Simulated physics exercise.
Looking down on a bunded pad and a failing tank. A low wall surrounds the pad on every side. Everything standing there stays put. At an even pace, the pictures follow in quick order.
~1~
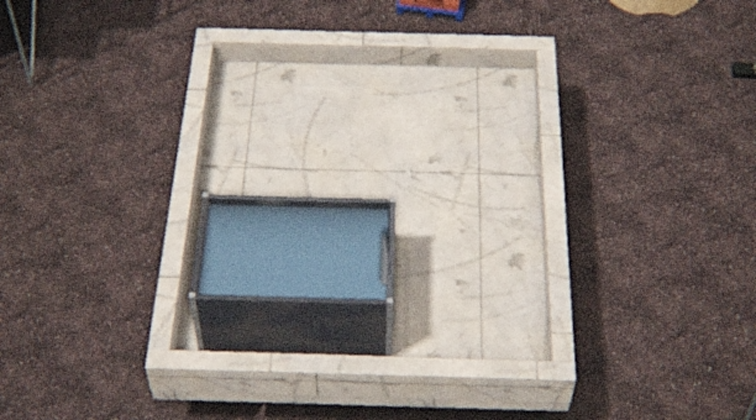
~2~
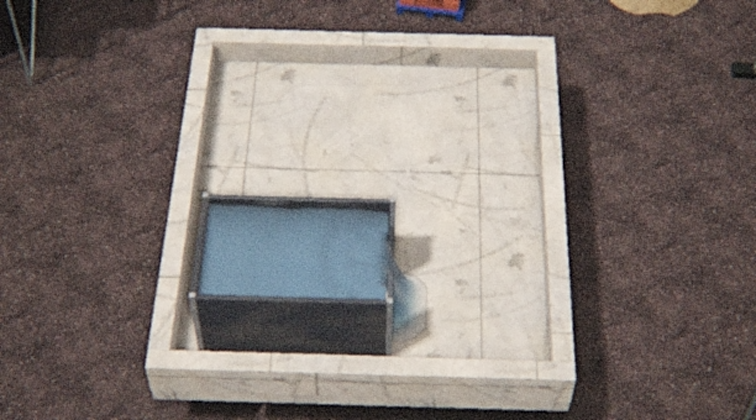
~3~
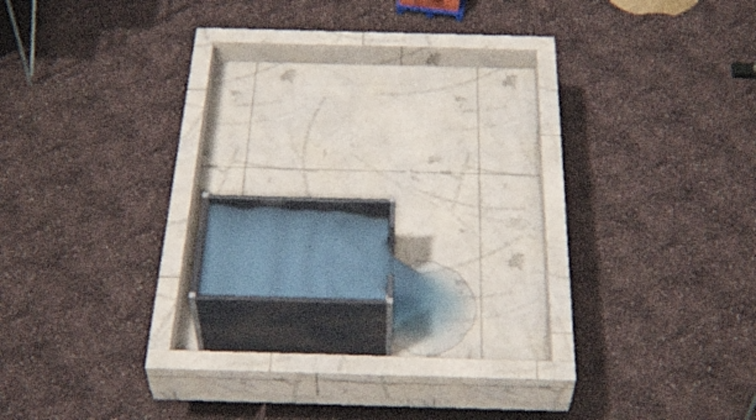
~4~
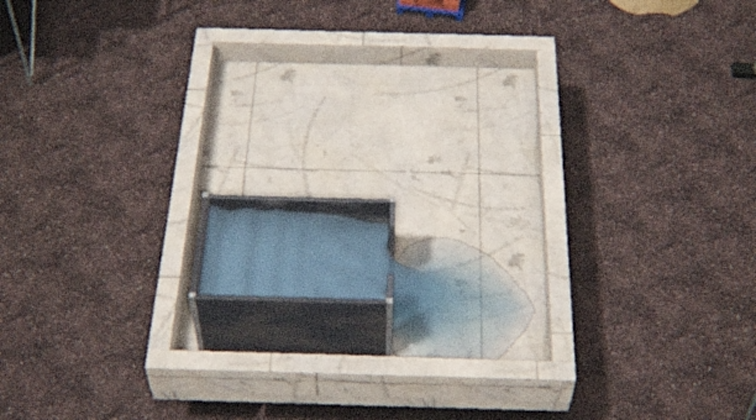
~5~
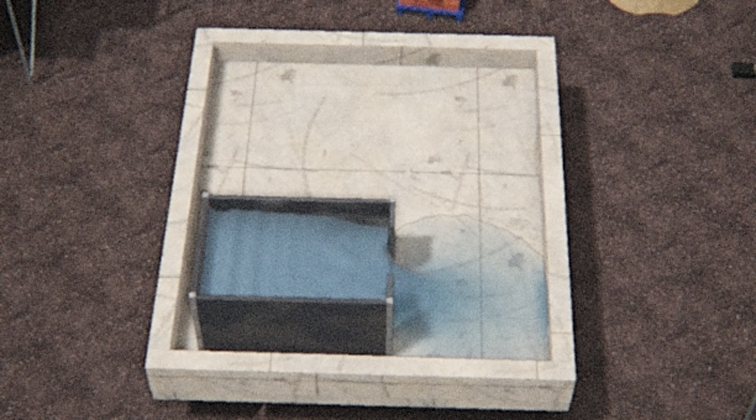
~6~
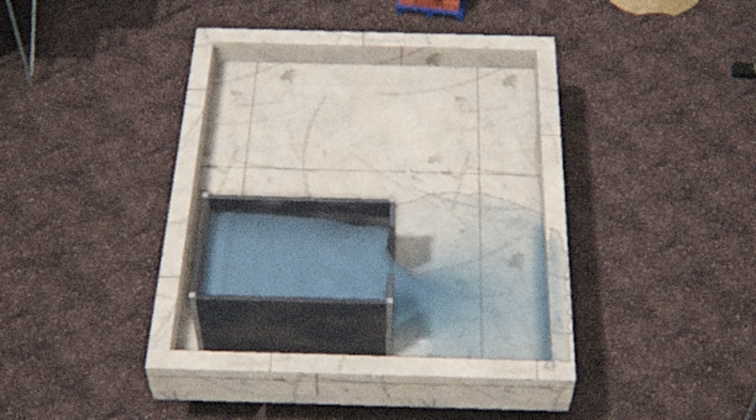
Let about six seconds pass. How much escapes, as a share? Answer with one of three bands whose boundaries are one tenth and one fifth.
The share is below one tenth.
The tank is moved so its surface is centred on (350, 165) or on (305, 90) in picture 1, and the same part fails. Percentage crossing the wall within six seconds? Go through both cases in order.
6 %, then 4 %.
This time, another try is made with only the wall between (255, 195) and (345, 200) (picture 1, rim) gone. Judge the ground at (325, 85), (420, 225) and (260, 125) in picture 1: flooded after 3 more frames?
Soaked, soaked, soaked.
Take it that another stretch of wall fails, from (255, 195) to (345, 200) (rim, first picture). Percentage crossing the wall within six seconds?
Estimated share: Roughly 4 %.
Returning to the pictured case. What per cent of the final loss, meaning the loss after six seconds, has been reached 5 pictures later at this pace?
I'd estimate close to 30 per cent.
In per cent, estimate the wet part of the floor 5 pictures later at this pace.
Around 35 percent.
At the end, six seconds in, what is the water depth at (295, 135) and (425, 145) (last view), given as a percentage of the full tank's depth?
About 8 per cent at the first place and 4 per cent at the second.
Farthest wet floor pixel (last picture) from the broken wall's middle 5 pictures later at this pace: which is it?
My guess would be about (534, 80).
A moment on, water covers 30 % of the floor; the low wall has let 0 % over.
Next, water covers 35 % of the floor; the low wall has let 2 % over.
Then, water covers 45 % of the floor; the low wall has let 6 % over.
Later, water covers 70 % of the floor; the low wall has let 6 % over.
In the end, water covers 85 % of the floor; the low wall has let 7 % over.
